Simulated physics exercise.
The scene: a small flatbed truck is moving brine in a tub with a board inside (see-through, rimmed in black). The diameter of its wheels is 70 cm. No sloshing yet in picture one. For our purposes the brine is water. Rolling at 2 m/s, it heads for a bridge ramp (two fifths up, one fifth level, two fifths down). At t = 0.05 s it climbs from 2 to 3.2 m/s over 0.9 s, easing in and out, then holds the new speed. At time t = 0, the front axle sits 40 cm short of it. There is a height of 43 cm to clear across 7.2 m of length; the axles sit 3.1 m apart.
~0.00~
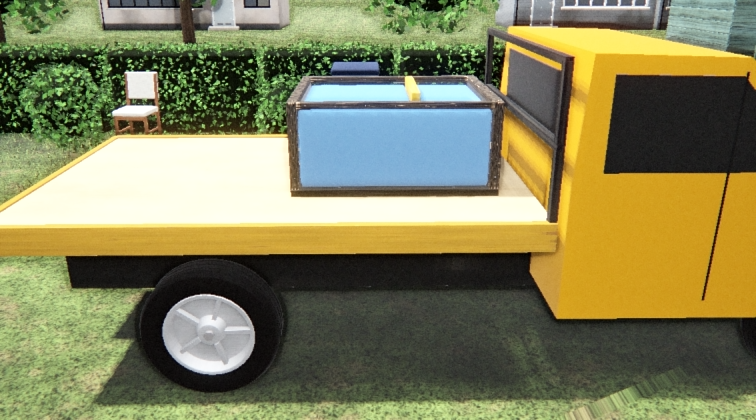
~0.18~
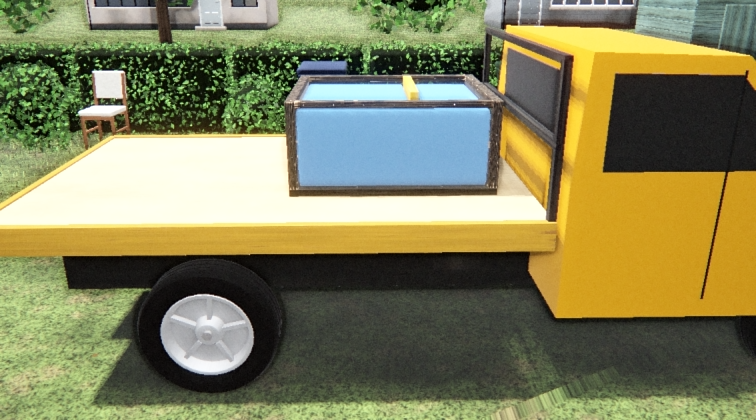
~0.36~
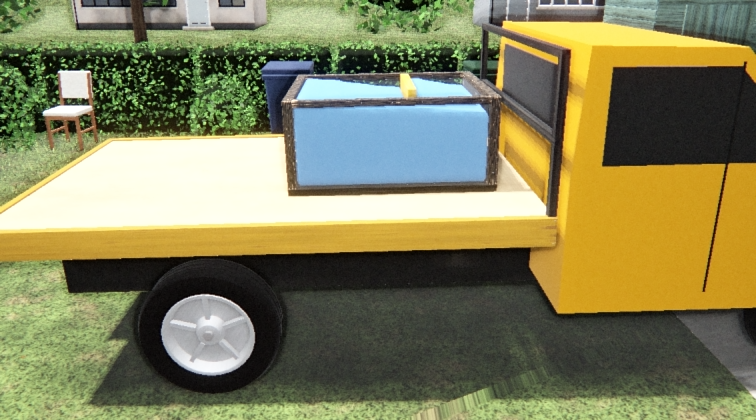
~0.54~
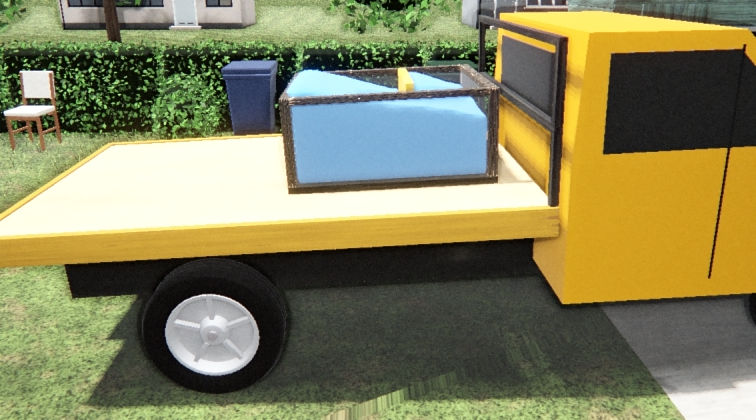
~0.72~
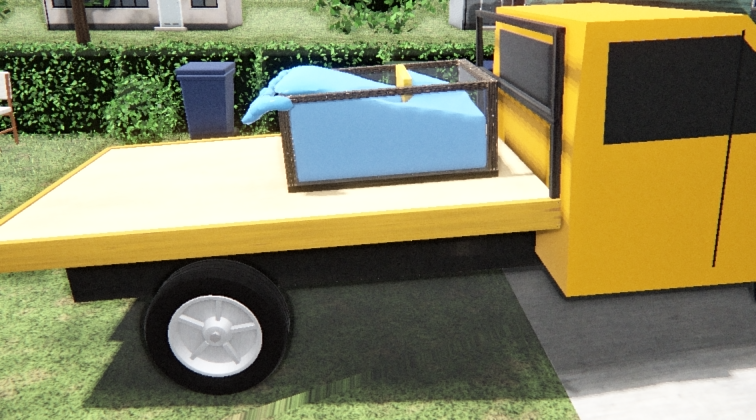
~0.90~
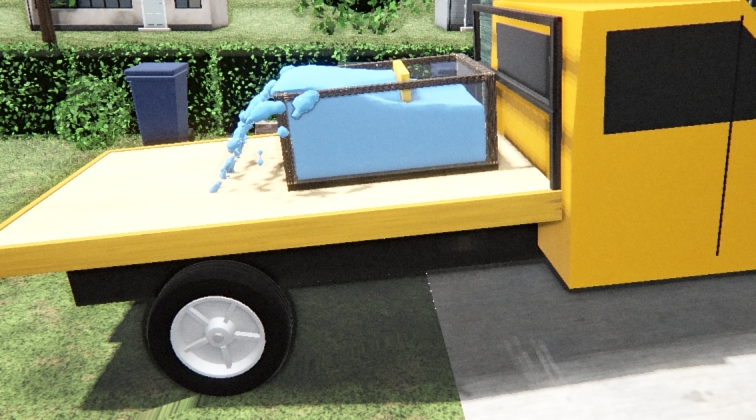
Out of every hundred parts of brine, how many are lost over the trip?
About 10 in every hundred.
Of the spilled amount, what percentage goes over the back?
Some 60 per cent of it.
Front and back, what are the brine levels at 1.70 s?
Around 34 cm toward the front, with 46 cm behind.
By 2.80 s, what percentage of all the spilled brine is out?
About 80 percent at that moment.
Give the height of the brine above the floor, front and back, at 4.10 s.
Close to 32 cm in front, close to 40 cm behind.
Then, 1.70 s in, it stands 46 cm high behind and 34 cm in front; 6 per cent has gone over the back.
Then, 2.80 s in, it stands 29 cm high behind and 47 cm in front; 8 per cent has gone over the back.
Then, 4.10 s in, it stands 40 cm high behind and 32 cm in front; 10 per cent has gone mostly over the back, some over the front.
Then, 6.55 s in, 10 per cent has gone mostly over the back, some over the front, 33 of 336 litres.
